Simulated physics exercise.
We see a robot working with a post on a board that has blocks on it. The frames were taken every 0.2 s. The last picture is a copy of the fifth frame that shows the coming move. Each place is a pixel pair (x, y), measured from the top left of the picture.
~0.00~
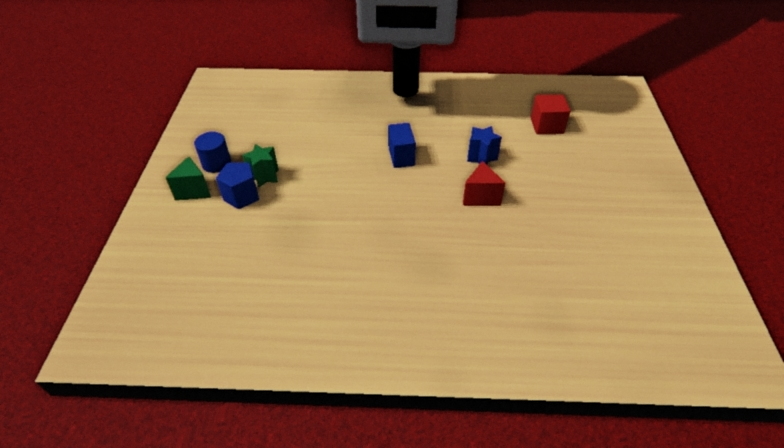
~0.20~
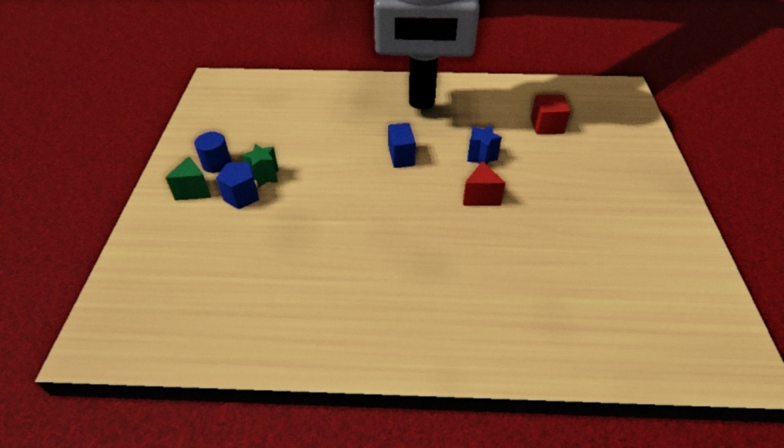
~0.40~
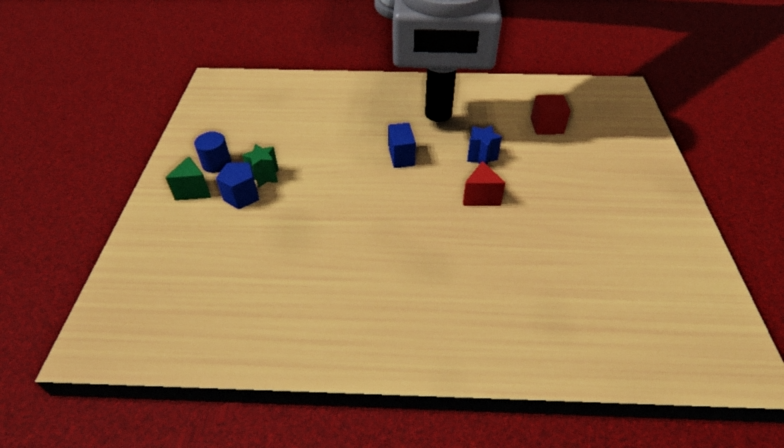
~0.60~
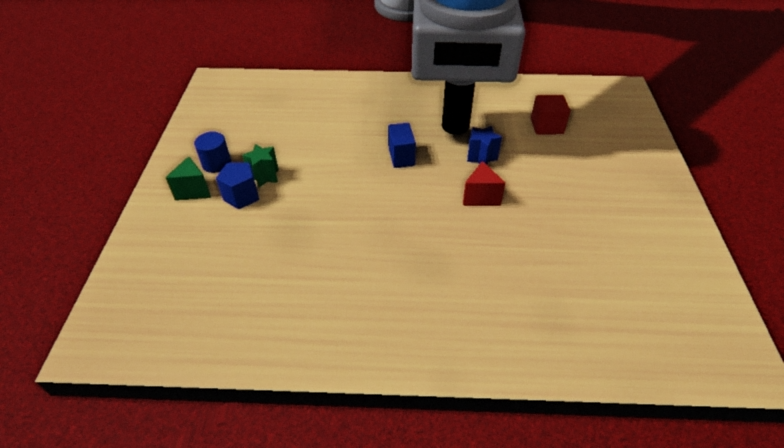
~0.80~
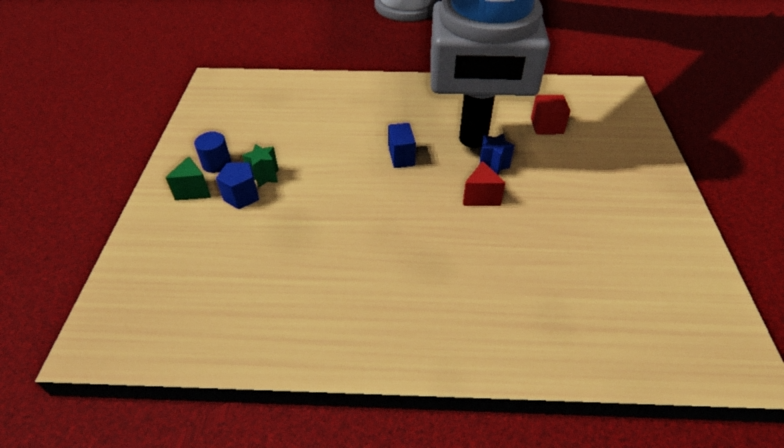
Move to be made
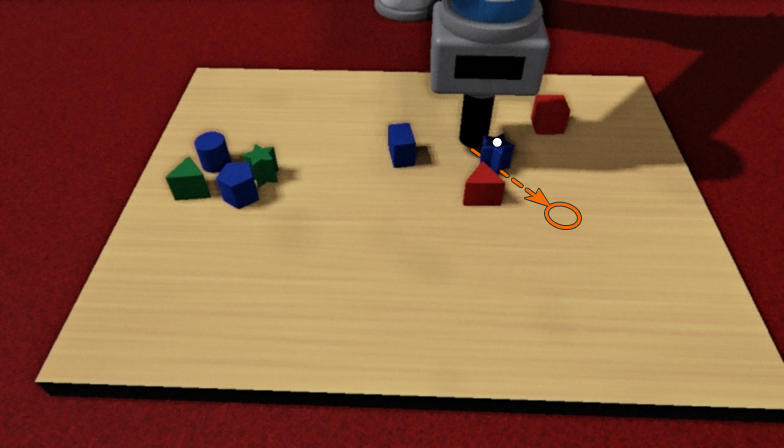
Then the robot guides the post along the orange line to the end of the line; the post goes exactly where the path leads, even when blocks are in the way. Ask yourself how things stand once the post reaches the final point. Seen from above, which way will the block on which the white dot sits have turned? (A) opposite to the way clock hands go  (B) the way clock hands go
My pick is A.
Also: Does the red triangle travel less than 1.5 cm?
In short: Yes.
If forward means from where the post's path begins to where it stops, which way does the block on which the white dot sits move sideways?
Sideways, to the left.
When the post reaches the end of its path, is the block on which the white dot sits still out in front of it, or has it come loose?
I think it holds its spot in front.
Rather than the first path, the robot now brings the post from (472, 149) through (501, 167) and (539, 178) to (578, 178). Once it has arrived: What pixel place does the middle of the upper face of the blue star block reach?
Its top middle is near (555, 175).
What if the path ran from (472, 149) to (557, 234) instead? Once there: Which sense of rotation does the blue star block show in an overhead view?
Answer: Against the clock.
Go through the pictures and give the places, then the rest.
In the first frame, post tip at (406, 90); block tops, red triangle at (485, 175); blue star block at (485, 134).
In the second frame, post at (422, 102); blocks unchanged.
In the third frame, post at (438, 114); blocks unchanged.
In the fourth frame, post at (456, 127); blocks unchanged.
In the fifth frame, post at (473, 139); red triangle at (485, 175); blue star block at (497, 142).
Path on the board, in a line from (472, 149) to (563, 216); the dot is on the blue star block.
What follows on the original path. One third of the way, post at (502, 160); blue star block at (531, 163), turned 15° anticlockwise.
Two thirds of the way, post at (533, 182); blue star block at (563, 179), turned 50° anticlockwise.
At the end, post at (566, 205); red triangle in place; blue star block at (601, 199), turned 65° anticlockwise.
